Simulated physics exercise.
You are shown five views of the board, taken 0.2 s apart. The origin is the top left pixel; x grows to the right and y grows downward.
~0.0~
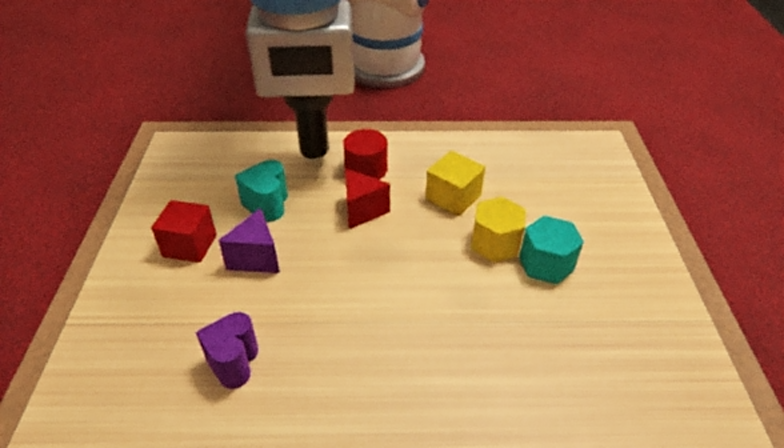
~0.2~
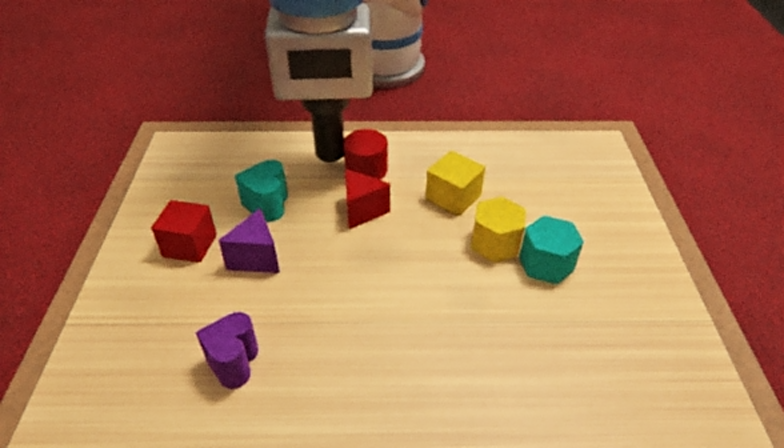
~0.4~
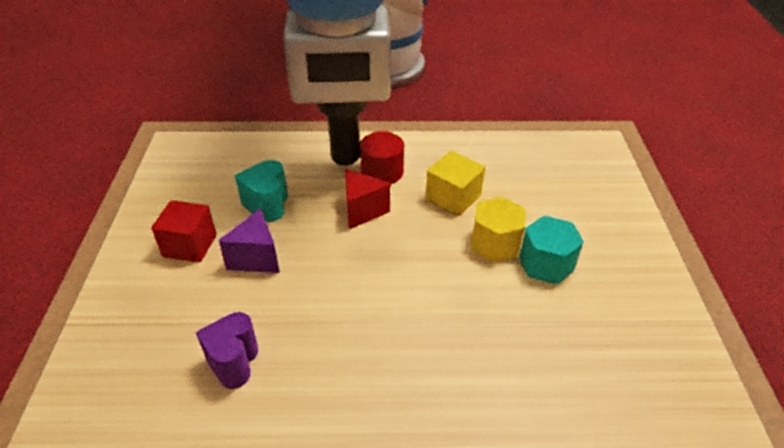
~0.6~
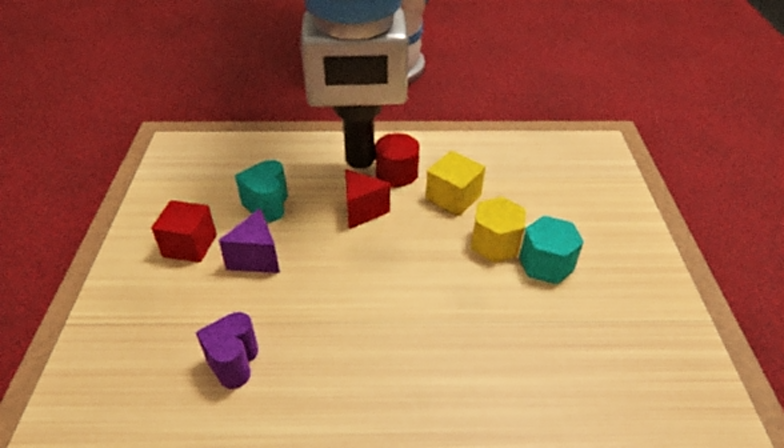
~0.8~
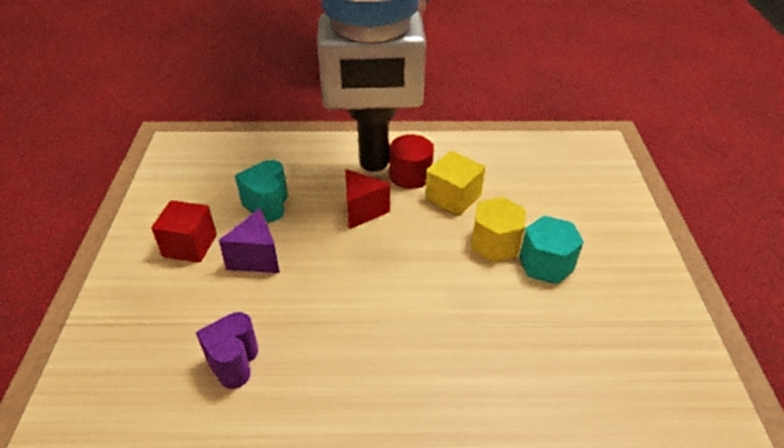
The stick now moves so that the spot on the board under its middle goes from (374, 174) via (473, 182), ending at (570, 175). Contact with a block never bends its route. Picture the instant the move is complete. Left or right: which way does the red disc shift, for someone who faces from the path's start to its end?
It goes left.
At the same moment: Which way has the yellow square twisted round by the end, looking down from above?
Spin direction: Clockwise.
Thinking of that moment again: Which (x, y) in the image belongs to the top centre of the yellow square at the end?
When the path ends, it will be at (483, 179).
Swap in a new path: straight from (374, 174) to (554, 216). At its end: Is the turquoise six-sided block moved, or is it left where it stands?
It is moved from its place.
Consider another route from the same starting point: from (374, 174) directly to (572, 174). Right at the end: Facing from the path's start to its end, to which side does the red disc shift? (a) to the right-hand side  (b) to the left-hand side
My pick is b.
The first path, step by step. One third of the way, stick at (442, 169); red disc at (477, 142); yellow square at (472, 172), turned 35° clockwise.
Two thirds of the way, stick at (510, 172); red disc at (518, 133); yellow square at (483, 179), turned 50° clockwise.
At the end, stick at (573, 165); red triangular block unmoved; red disc at (524, 131); yellow square at (483, 179), turned 50° clockwise.
